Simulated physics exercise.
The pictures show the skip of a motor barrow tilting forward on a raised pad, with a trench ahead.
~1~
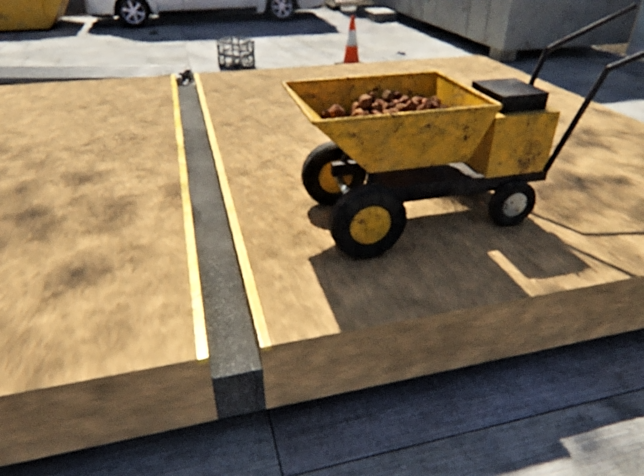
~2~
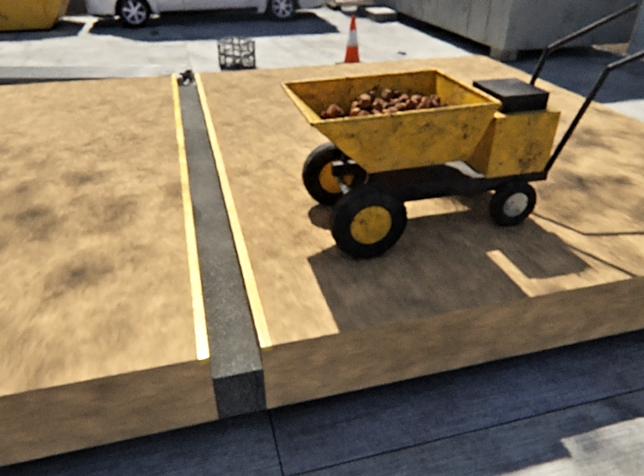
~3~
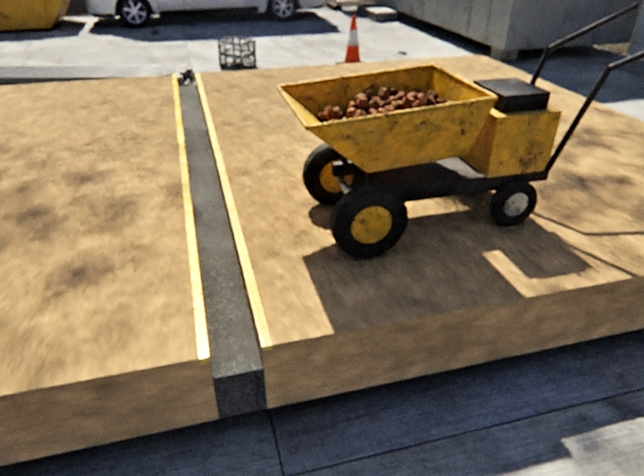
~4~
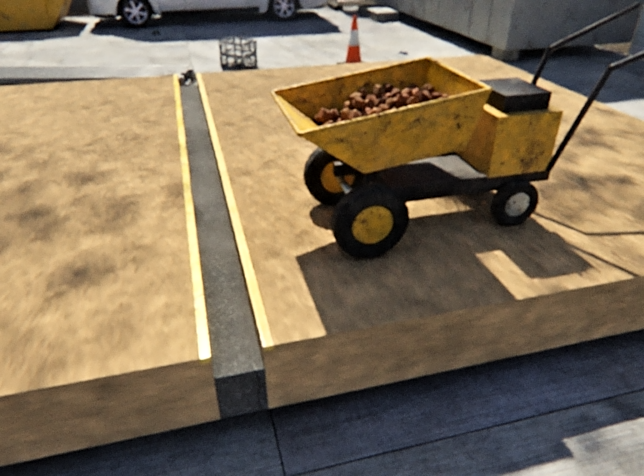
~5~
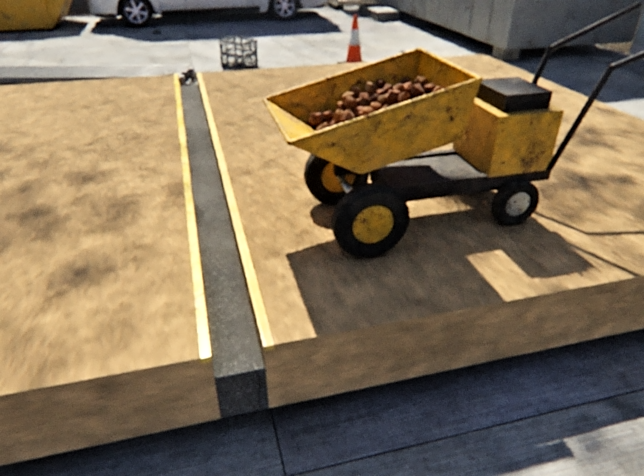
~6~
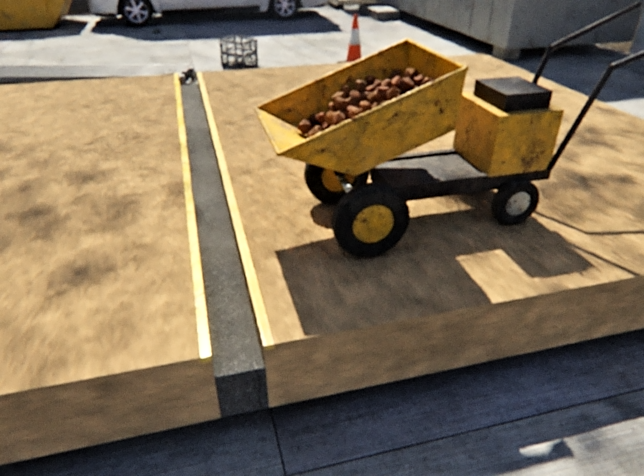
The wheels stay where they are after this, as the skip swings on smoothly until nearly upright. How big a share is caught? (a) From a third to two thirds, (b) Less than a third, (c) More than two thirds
Option a: From a third to two thirds.
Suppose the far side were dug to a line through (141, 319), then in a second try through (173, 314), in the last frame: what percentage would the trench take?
You'd get 90 % in the first case and 80 % in the second.
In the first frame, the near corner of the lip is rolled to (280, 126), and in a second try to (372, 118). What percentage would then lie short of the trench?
In order, close to 0 and 40 in a hundred.
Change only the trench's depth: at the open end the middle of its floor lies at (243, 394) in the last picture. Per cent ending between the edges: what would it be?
Something close to 80 per cent.
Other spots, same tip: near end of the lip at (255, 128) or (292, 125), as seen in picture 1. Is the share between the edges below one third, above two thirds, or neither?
First: Below one third; second: The middle third.
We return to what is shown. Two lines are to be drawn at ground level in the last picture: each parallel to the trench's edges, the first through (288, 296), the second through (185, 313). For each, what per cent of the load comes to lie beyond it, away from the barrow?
In order: Near 80 %, then 20 %.
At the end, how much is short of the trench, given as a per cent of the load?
Near 0 %.
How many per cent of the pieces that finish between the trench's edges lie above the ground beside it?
My best guess is some 25 per cent.
Just after the last frame, skip tipped steeply; every one in the skip.
A moment on, skip tipped right over; the larger part in the skip; just a few short of the trench; roughly a quarter in or heaped over the trench; just a few falling.
Further on, skip tipped right over; roughly a quarter in the skip; just a few short of the trench; roughly half in or heaped over the trench; roughly a quarter beyond it.
When it is over, skip tipped right over; roughly a quarter in the skip; just a few short of the trench; roughly half in or heaped over the trench; roughly a quarter beyond it.
